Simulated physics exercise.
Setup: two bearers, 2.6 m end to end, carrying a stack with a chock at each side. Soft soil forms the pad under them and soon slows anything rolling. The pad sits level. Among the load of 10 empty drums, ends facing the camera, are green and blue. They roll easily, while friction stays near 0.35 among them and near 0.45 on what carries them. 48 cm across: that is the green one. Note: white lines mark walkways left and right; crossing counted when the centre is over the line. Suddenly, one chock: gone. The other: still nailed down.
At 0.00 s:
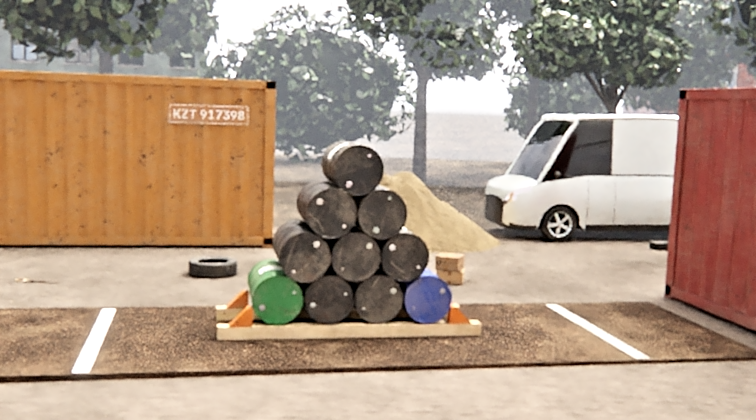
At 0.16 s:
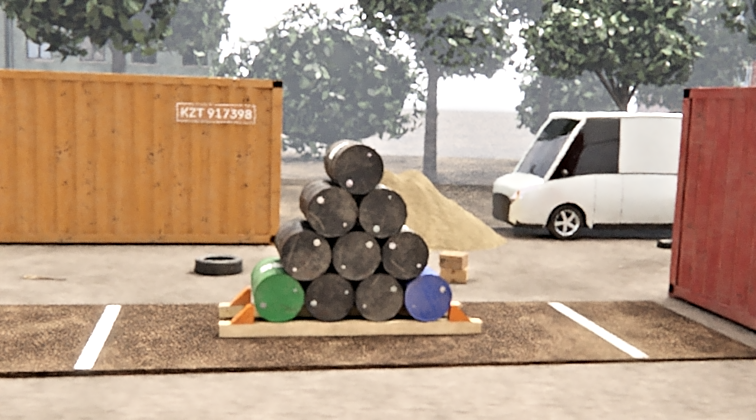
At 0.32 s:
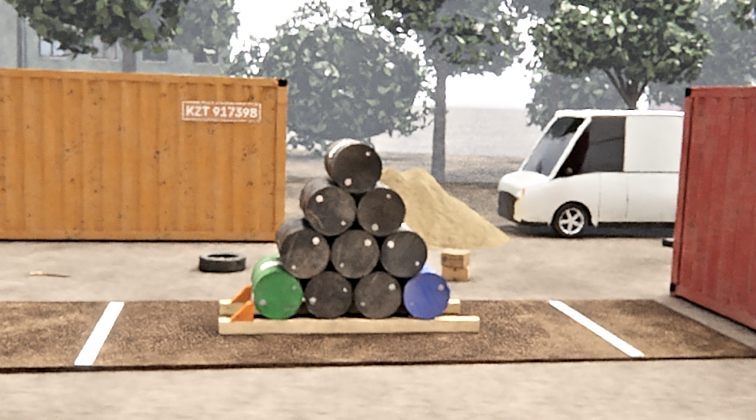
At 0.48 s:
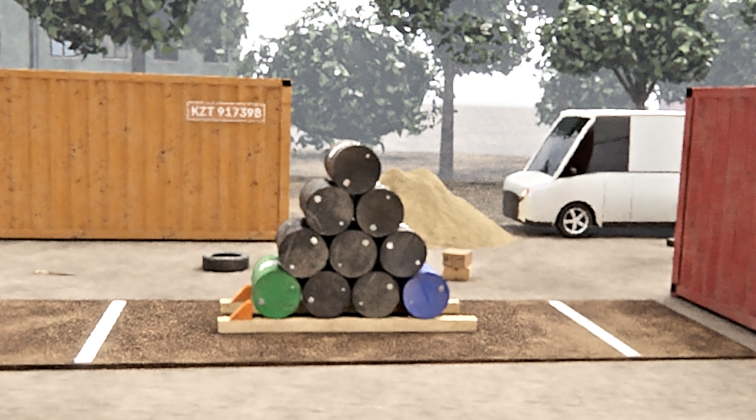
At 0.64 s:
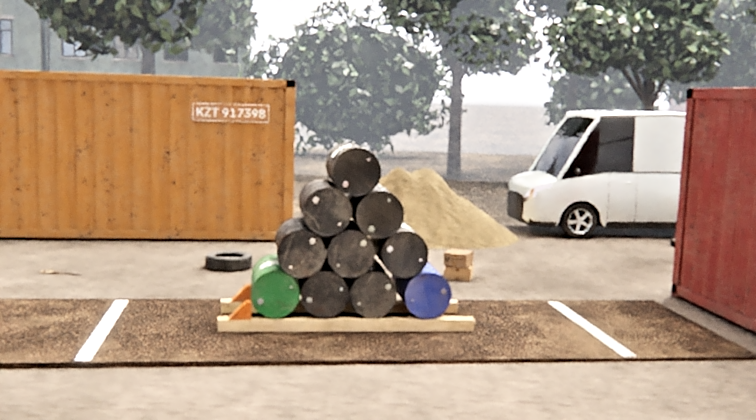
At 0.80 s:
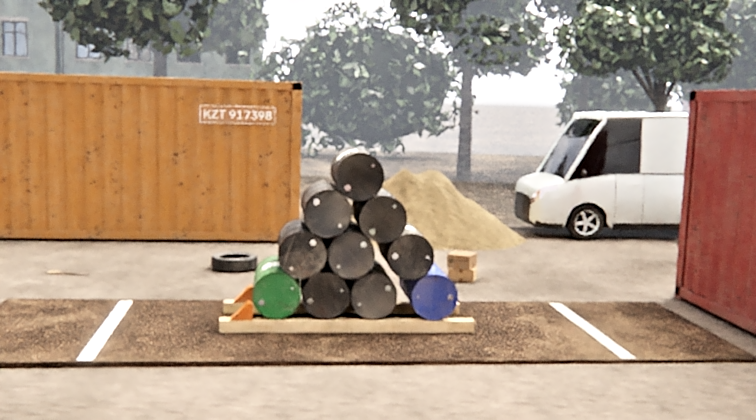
To begin with, a pyramid of dark drums, with a green one at bottom left and a blue one at bottom right, sits on timbers between orange wedges. The right wedge disappears from view, then the blue drum shifts slightly right and gaps open among the drums as the view drifts slightly.
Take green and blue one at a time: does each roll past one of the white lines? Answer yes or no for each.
Green: No, blue: Yes.
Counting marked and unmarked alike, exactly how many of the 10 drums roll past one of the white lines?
1 in all.
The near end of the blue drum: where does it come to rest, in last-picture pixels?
Around (662, 310).
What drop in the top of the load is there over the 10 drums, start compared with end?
Comparing start and end, it's lower by about 85 cm.
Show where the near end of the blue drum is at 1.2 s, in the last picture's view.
Roughly at (465, 298) in the last picture.
After 1.2 s, green is on the bearers, 55 cm from the bearers' left end; blue is on the bearers, 10 cm from the bearers' right end, rolling right; 0 over a line so far.
After 1.6 s, blue is off the bearers, 90 cm short of the right line, rolling right; no change for green; 0 over a line so far.
After 2.1 s, blue is off the bearers, 35 cm short of the right line, rolling right; no change for green; 0 over a line so far.
After 2.6 s, blue is past the right line; no change for green; 1 over a line so far.
At rest (7.0 s), green is on the bearers, 55 cm from the bearers' left end; blue is past the right line; 1 over a line so far.
